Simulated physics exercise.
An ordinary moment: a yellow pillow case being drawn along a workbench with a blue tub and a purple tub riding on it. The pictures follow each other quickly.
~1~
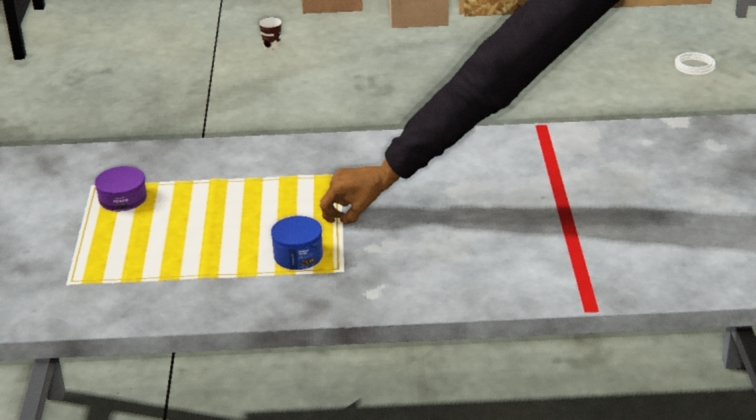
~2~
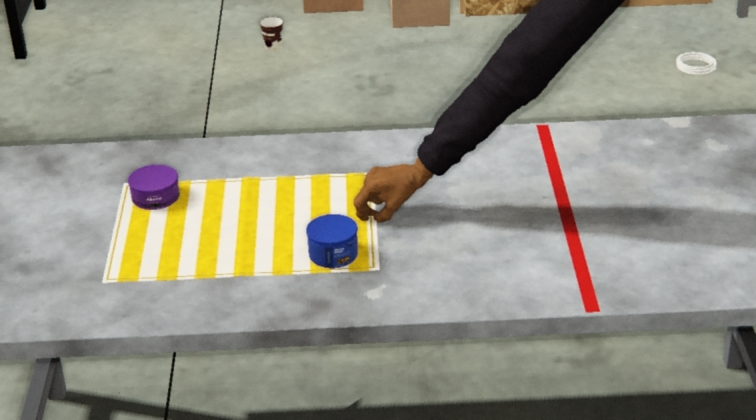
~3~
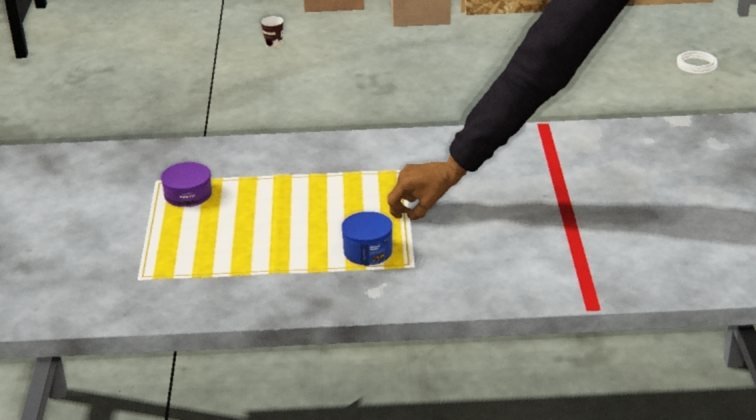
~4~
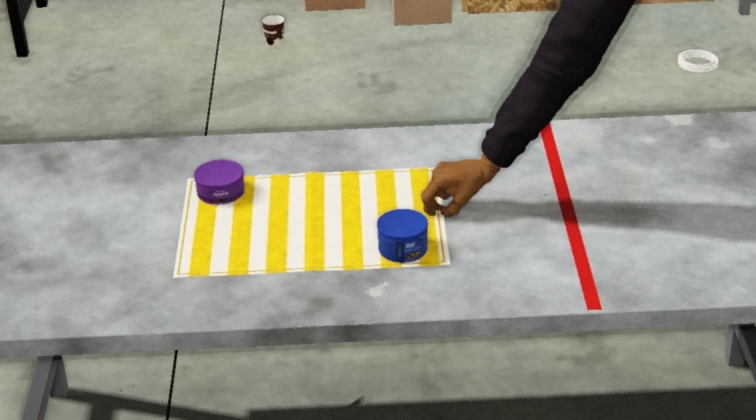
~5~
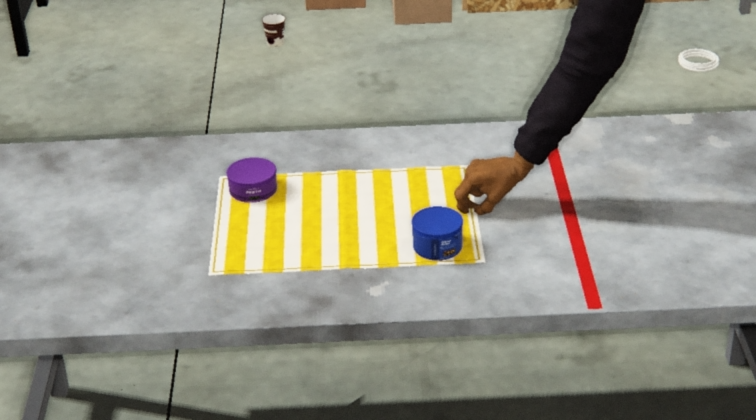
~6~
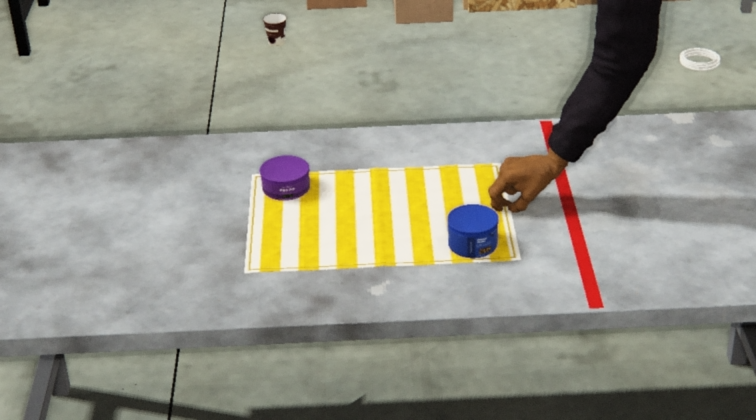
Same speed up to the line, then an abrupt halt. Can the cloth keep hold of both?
The blue tub leaves the cloth, the purple tub stays on the cloth.
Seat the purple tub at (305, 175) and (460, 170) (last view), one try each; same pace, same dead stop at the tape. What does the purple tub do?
First try: It is still on the cloth; second try: It slides off.
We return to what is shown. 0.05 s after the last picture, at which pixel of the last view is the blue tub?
By then it is at (507, 230).
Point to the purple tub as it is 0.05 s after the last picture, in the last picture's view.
Around (317, 177).
Then, 0.05 s later than the last view, hem short of the tape; blue tub on the cloth near (507, 230); purple tub on the cloth near (317, 177).
Then, 0.16 s later than the last view, hem at the tape; blue tub ahead of the hem near (578, 226); purple tub on the cloth near (383, 174).
Finally, hem at the tape; blue tub ahead of the hem near (724, 222); purple tub on the cloth near (510, 168). The blue tub shoots off the front and the purple tub remains aboard.
